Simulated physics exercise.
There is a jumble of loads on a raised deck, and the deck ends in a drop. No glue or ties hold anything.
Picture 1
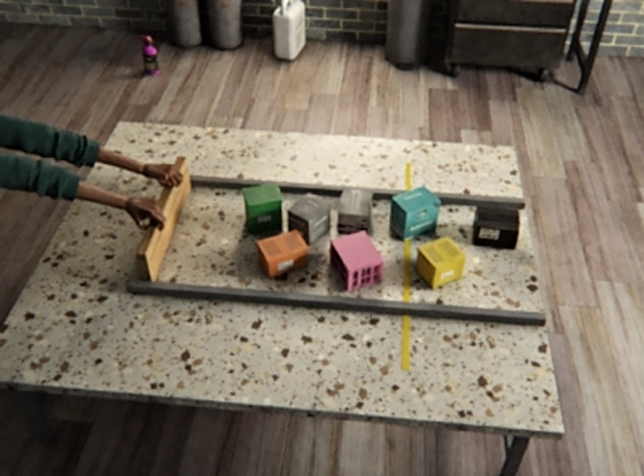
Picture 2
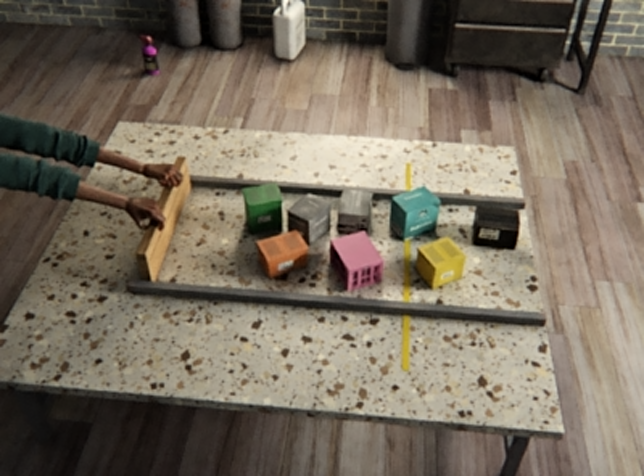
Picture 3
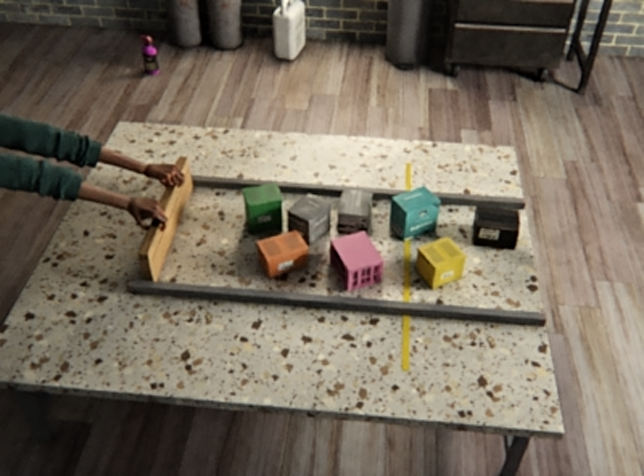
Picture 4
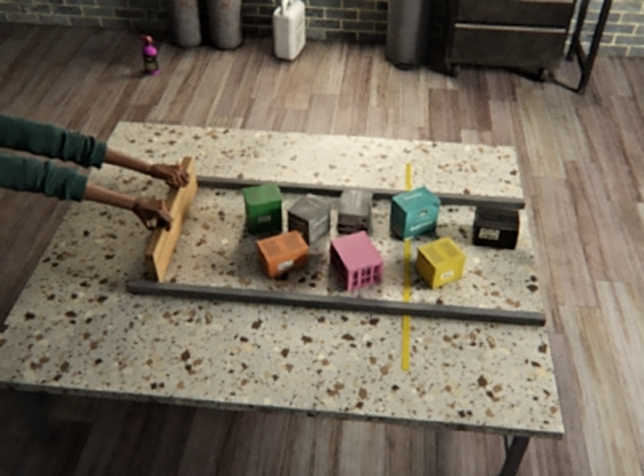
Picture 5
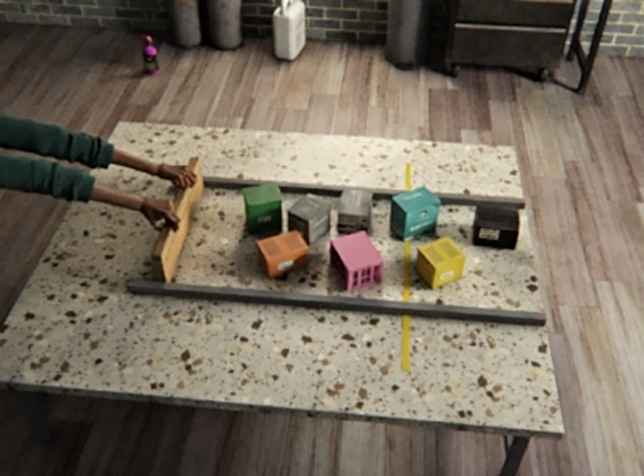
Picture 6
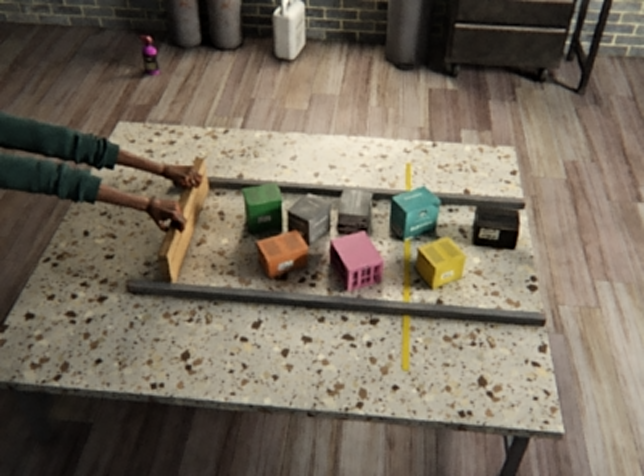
Wooden plank held by two hands sliding slightly right between rails on a speckled table, the colourful boxes ahead staying still.
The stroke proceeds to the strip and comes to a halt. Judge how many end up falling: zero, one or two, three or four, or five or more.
My judgement: Zero.
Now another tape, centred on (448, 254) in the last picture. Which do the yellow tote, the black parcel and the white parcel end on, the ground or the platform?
The yellow tote is gone; the black parcel is gone; and the white parcel keeps its place.
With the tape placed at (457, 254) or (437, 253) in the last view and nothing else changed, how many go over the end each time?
Try by try, 2 and 2.
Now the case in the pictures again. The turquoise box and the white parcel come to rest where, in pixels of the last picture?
(466, 210), and the other (427, 205).
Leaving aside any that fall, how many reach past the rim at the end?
My count gives 0.
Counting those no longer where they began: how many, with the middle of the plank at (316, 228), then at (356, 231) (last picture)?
The count is 6 at the first point and 7 at the second.
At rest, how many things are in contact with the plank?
Counting them up gives 3.
Soon after, none off yet; black parcel at rest near (496, 228); yellow tote at rest near (440, 263); turquoise box at rest near (414, 214).
In the end, the number that fall off is zero.
